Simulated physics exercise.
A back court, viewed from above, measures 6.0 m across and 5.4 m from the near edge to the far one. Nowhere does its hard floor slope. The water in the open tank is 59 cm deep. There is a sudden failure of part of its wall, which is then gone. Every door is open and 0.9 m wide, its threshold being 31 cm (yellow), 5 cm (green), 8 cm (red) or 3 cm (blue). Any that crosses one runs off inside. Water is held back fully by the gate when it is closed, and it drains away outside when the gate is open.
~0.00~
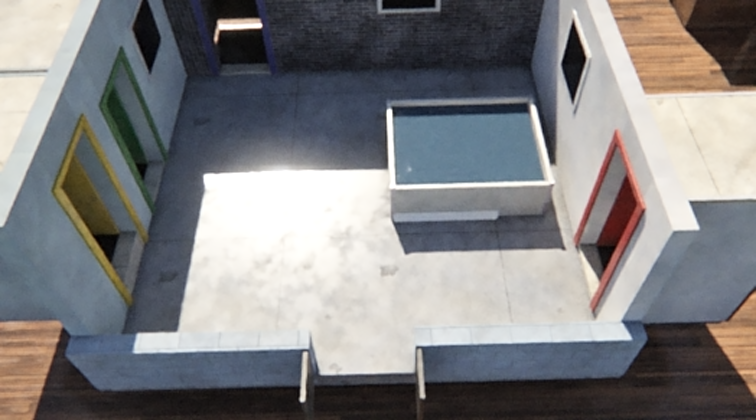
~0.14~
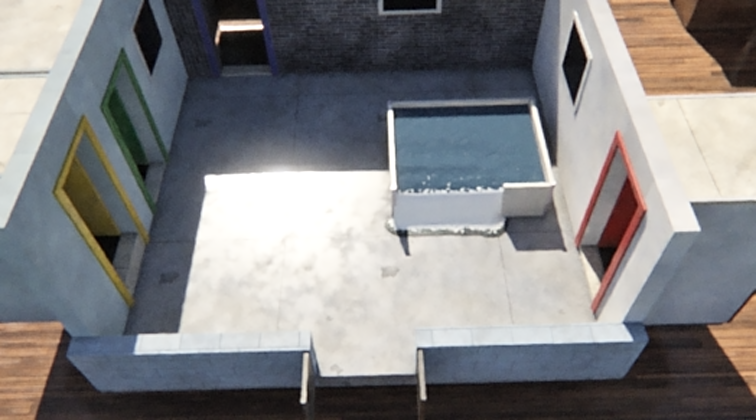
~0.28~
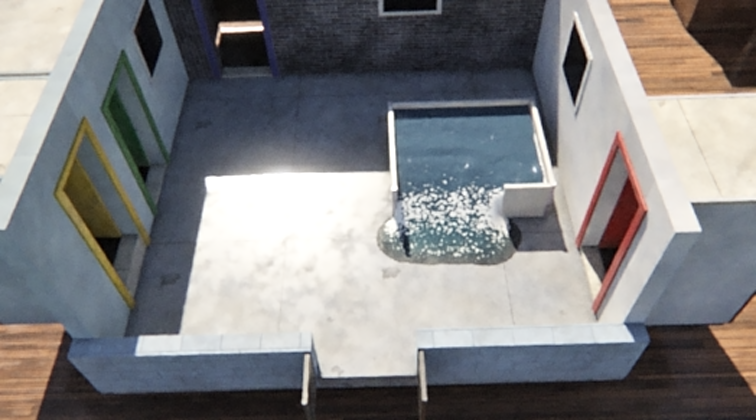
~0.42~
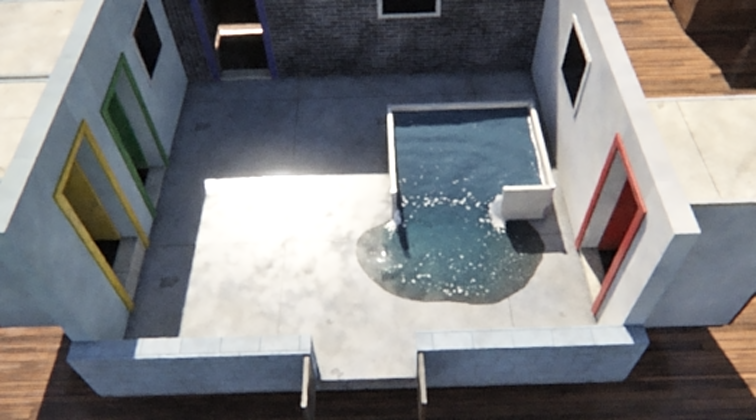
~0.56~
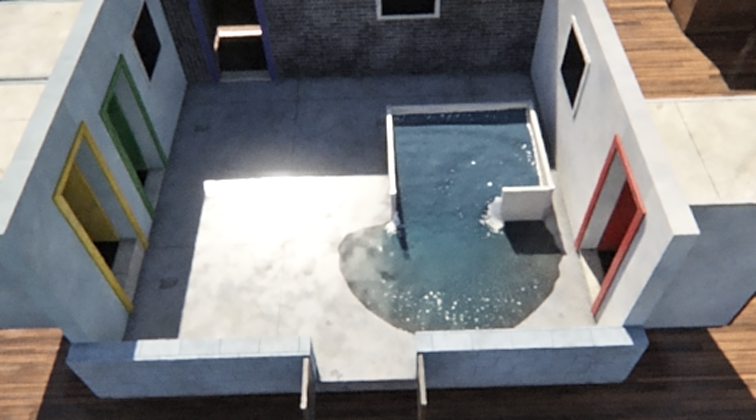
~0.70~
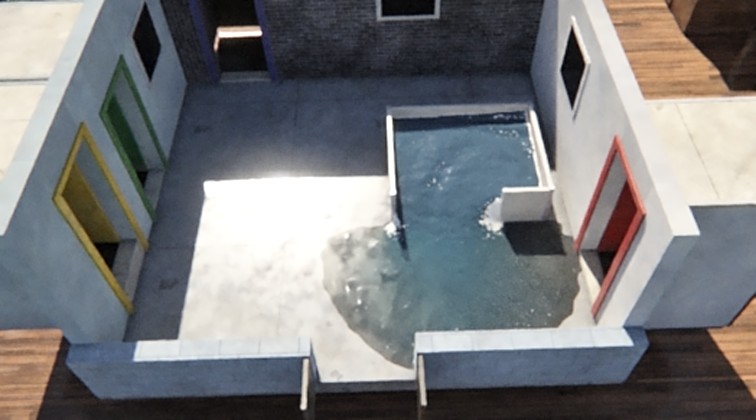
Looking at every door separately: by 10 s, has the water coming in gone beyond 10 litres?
In order: Yellow door: Below the cap, green door: Below the cap, red door: Above the cap, blue door: Above the cap.
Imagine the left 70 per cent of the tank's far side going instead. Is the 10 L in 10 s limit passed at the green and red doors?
At green the amount is higher than the mark, while at red it is beneath the mark.
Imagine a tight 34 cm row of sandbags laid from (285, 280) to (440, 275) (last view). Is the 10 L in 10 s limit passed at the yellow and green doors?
Well, the yellow one ends up within bounds and the green one ends up more than allowed.
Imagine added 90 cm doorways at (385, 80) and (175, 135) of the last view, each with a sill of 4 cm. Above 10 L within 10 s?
First door short of the limit, second door short of the limit.
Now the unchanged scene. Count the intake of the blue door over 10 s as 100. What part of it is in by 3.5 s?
About 0 per cent.
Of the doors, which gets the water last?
Last comes the blue one.
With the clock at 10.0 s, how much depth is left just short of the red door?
I'd put it at around 6.0 cm deep.
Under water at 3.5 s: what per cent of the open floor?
Close to 40 in a hundred parts are wet.
After 1.4 s water covers 25 % of the floor and is deepest (37 cm) near (451, 359); yellow door not reached, green door not reached, red door 4 cm at the sill, 0 L in, blue door not reached.
After 2.2 s water covers 30 % of the floor and is deepest (36 cm) near (597, 355); yellow door not reached, green door not reached, red door 13 cm at the sill, 2 L in, blue door not reached.
After 3.5 s water covers 40 % of the floor and is deepest (22 cm) near (131, 369); yellow door 10 cm at the sill, 0 L in, green door not reached, red door 14 cm at the sill, 23 L in, blue door not reached.
After 6.0 s water covers 70 % of the floor and is deepest (14 cm) near (117, 370); yellow door 10 cm at the sill, 0 L in, green door 4 cm at the sill, 0 L in, red door 9 cm at the sill, 43 L in, blue door not reached.
After 10.0 s water covers 95 % of the floor and is deepest (8 cm) near (183, 104); yellow door 6 cm at the sill, 0 L in, green door 4 cm at the sill, 0 L in, red door 6 cm at the sill, 45 L in, blue door 7 cm at the sill, 27 L in.
